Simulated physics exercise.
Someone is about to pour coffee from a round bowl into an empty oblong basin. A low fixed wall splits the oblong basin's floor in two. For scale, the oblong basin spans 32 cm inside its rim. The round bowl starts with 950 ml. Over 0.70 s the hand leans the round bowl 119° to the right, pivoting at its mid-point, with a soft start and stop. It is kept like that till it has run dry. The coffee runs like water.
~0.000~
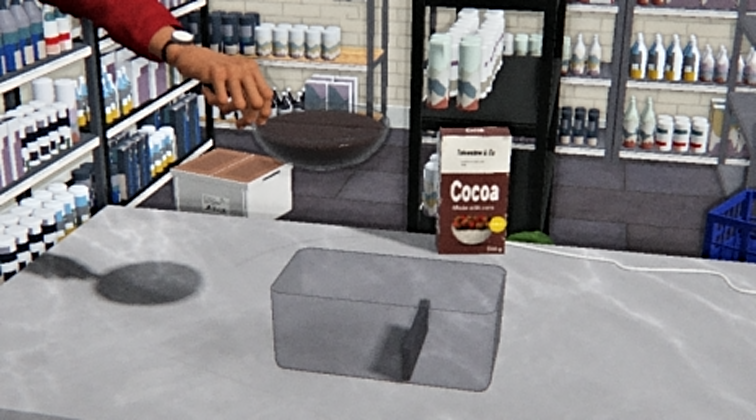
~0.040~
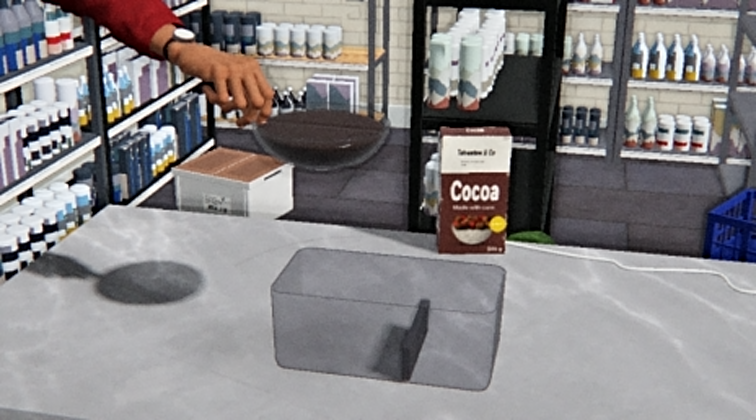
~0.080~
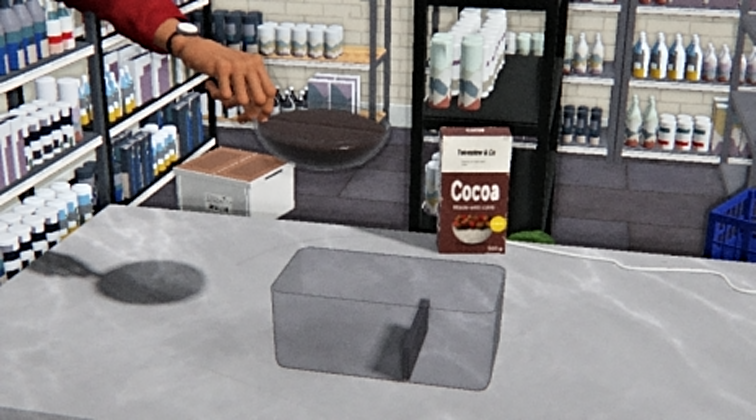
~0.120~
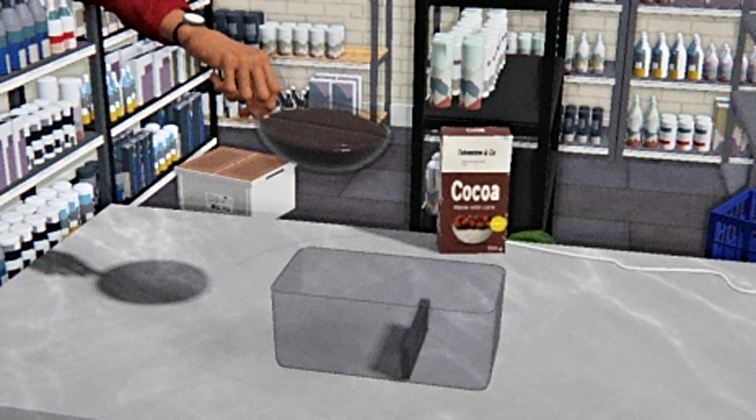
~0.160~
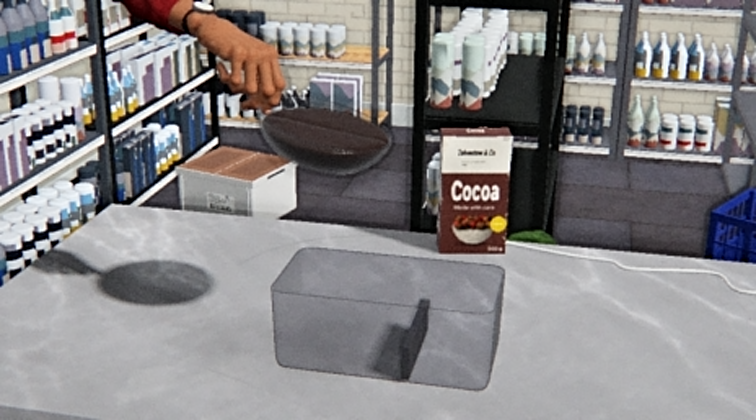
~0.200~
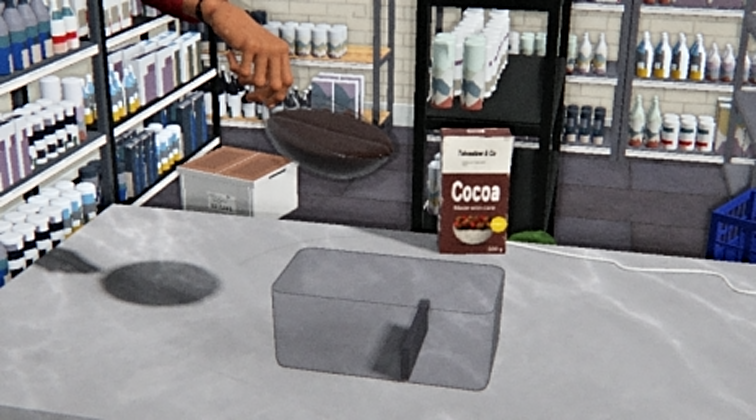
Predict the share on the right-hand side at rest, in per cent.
Roughly 54 per cent is past the wall.
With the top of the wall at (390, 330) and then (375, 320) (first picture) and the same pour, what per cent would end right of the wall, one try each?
First 60, then 80 per cent.
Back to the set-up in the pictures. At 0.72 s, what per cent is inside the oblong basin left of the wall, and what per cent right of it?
Some 28 per cent left and 44 right.
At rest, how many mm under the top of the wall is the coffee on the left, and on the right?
Some 42 mm on the left and 26 mm on the right.
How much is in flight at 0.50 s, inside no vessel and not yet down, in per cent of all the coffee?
About 60 per cent.
Then, 0.50 s in, the tilt is 97° and 1 per cent is still to pour, 3 is left of the wall and 37 right of it.
Then, 0.72 s in, the tilt is 119° and 0 per cent is still to pour, 29 is left of the wall and 44 right of it.
Then, 0.95 s in, the tilt is 119° and 0 per cent is still to pour, 37 is left of the wall and 53 right of it.
Then, 1.20 s in, the tilt is 119° and 0 per cent is still to pour, 39 is left of the wall and 54 right of it.
Finally, 39 per cent lies left of the wall, 54 right of it and 7 outside.
